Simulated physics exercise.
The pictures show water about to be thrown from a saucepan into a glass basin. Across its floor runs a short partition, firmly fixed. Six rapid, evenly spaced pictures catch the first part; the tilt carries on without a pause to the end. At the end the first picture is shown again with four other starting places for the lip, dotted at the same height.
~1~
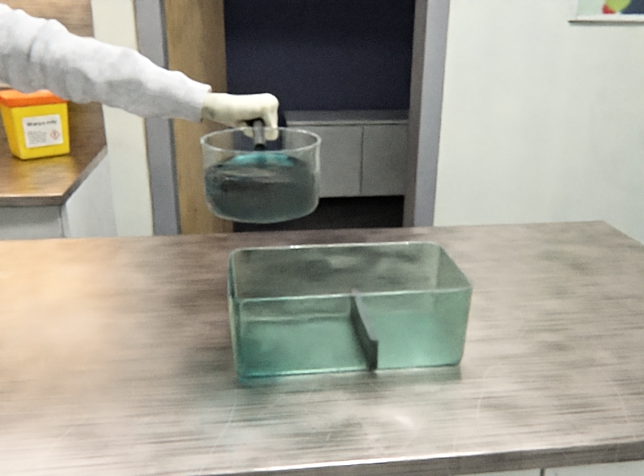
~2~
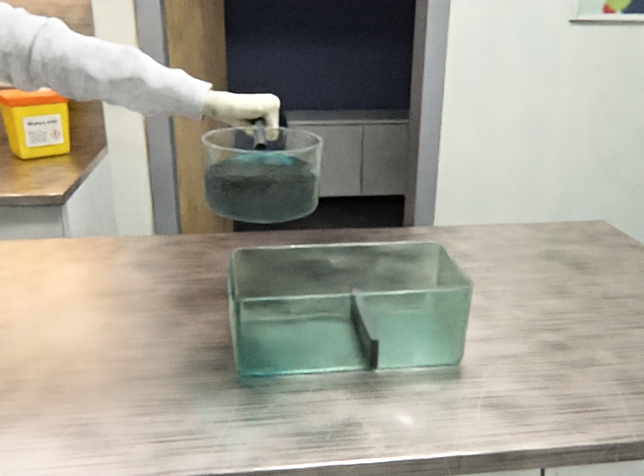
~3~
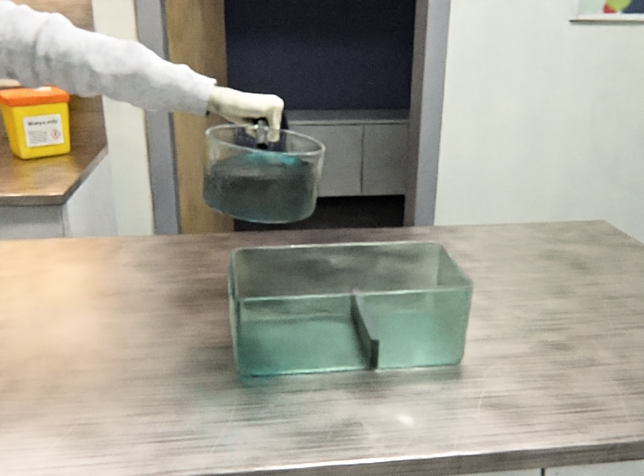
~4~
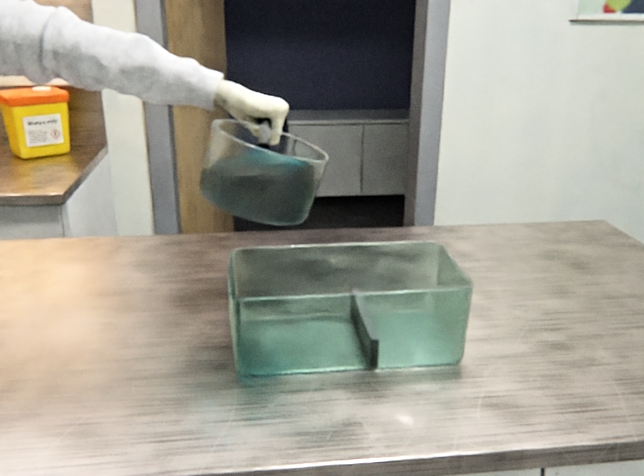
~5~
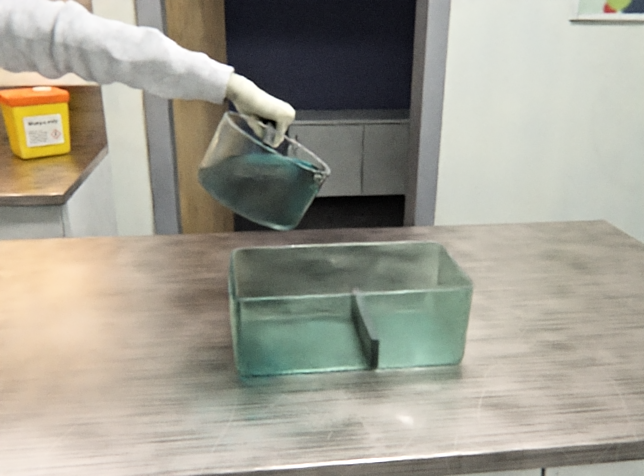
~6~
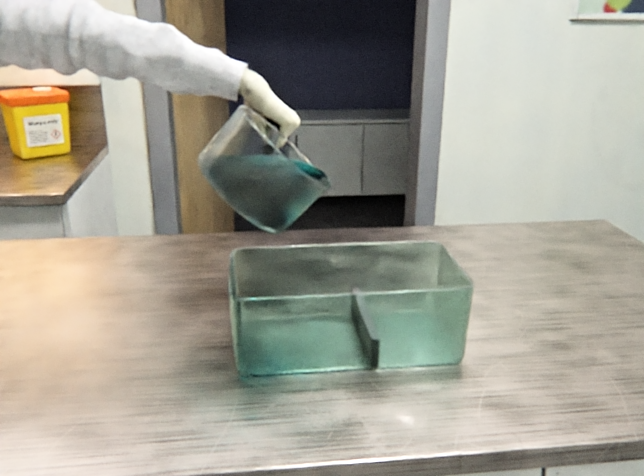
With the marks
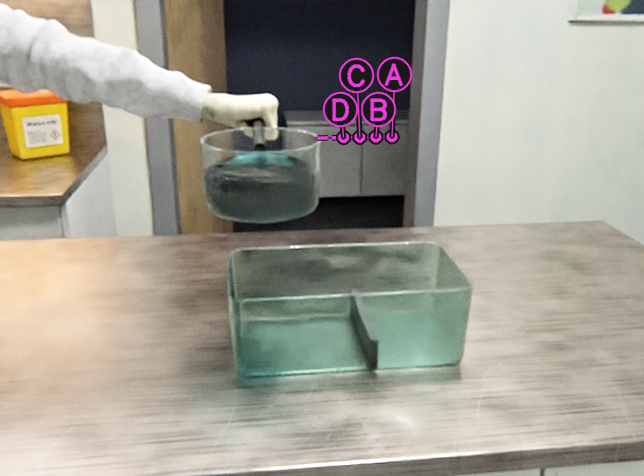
We see a gloved hand holding a clear round pan of bluish water above a glass basin with a short partition on a table. The hand tilts the pan steadily to the right until the water reaches its lip.
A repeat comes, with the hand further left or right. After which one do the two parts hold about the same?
D.
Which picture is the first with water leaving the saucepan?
Picture 6.
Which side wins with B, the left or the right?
More ends on the right.
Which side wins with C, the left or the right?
The right one.
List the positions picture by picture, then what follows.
Upright, lip at (318, 138); basin from (234, 375) to (462, 361); top of the wall at (363, 311); nothing has left yet.
Tipped about 2°, lip at (319, 139); nothing has left yet.
Tipped about 8°, lip at (322, 145); nothing has left yet.
Tipped about 17°, lip at (326, 155); nothing has left yet.
Tipped about 30°, lip at (328, 168); nothing has left yet.
Tipped about 43°, lip at (326, 183); water is over the lip, down to (326, 183).
On the marked copy, A at (392, 136); B at (375, 137); C at (359, 137); D at (343, 137).
With A, about 19 % ends left of the wall and 76 % right of it; 5 % is lost outside.
With B, about 13 % ends left of the wall and 80 % right of it; 7 % is lost outside.
With C, about 25 % ends left of the wall and 72 % right of it; 3 % is lost outside.
With D, about 48 % ends left of the wall and 48 % right of it; 4 % is lost outside.
